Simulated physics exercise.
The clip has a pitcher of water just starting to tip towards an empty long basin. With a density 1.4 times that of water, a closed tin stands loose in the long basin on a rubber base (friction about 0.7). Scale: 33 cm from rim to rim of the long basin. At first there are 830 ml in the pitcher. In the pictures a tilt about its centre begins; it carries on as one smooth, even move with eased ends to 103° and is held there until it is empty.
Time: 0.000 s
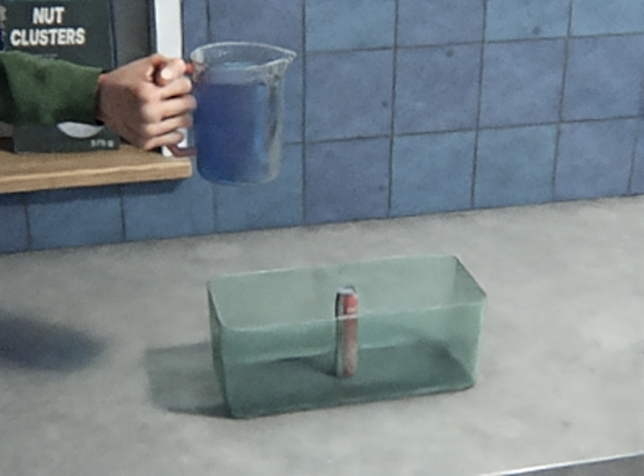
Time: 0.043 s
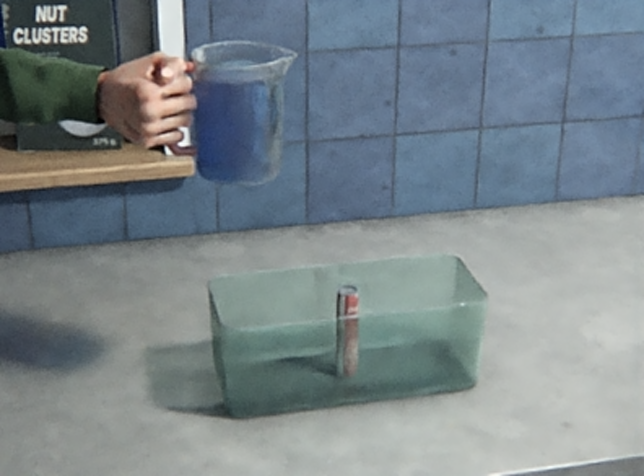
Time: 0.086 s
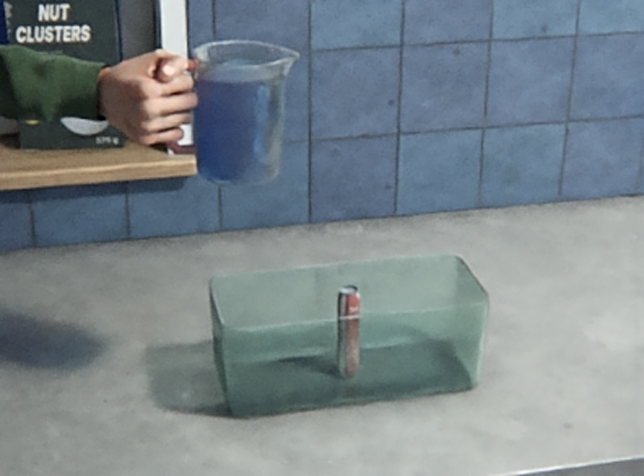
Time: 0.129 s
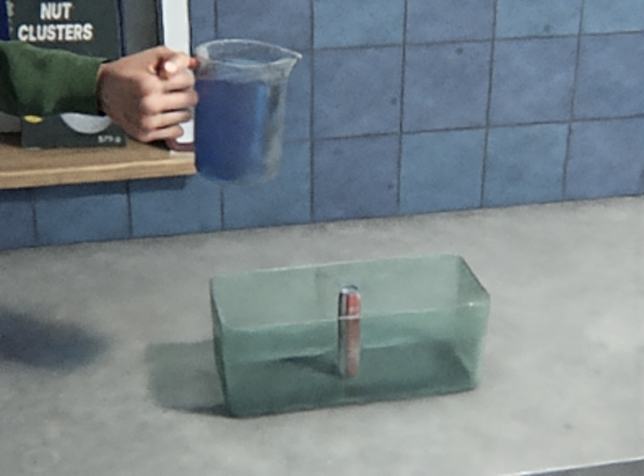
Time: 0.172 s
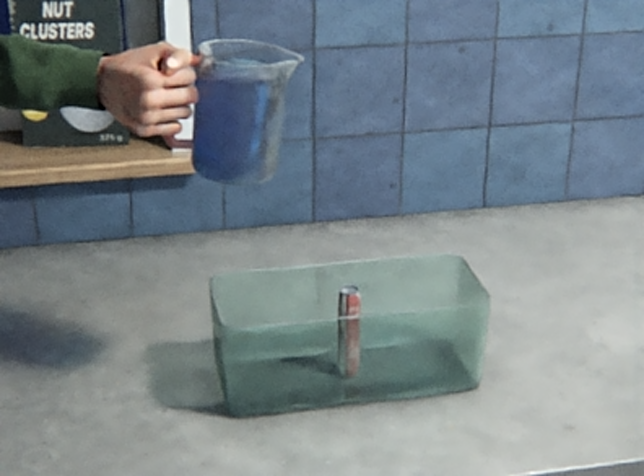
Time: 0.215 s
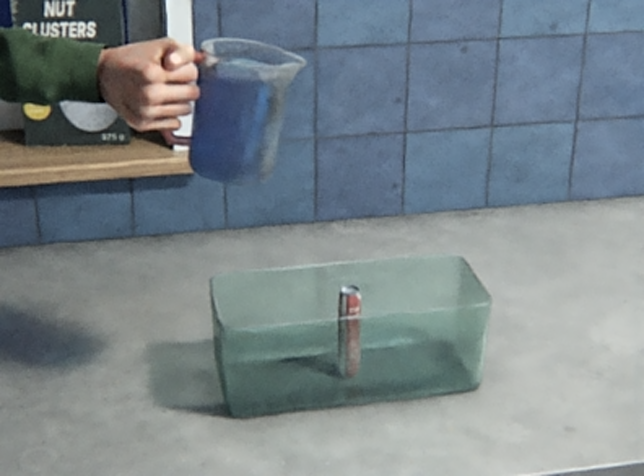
At a grey counter, a hand slightly tilts a pitcher of blue liquid to the right.
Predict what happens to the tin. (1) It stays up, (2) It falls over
1, it stays up.
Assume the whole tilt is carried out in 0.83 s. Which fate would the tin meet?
Result: Tin still standing.
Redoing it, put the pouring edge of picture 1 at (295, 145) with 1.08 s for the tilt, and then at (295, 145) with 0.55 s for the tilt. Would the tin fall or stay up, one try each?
Trial 1 - tin tips; trial 2 - tin tips.
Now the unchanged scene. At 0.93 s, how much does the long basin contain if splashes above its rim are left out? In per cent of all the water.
The share is close to 30 percent.
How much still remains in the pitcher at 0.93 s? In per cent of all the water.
About 40 percent.
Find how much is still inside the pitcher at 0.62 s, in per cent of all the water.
86 %.
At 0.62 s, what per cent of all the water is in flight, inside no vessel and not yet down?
Near 14 per cent of it all.
By 0.62 s the tilt is 64° and 86 per cent is still to pour; the tin stands where it began.
By 0.93 s the tilt is 98° and 40 per cent is still to pour; the tin stands where it began.
By 1.24 s the tilt is 103° and 6 per cent is still to pour; the tin stands where it began.
By 1.58 s the tilt is 103° and 0 per cent is still to pour; the tin stands where it began.
At rest the tin stands where it began.
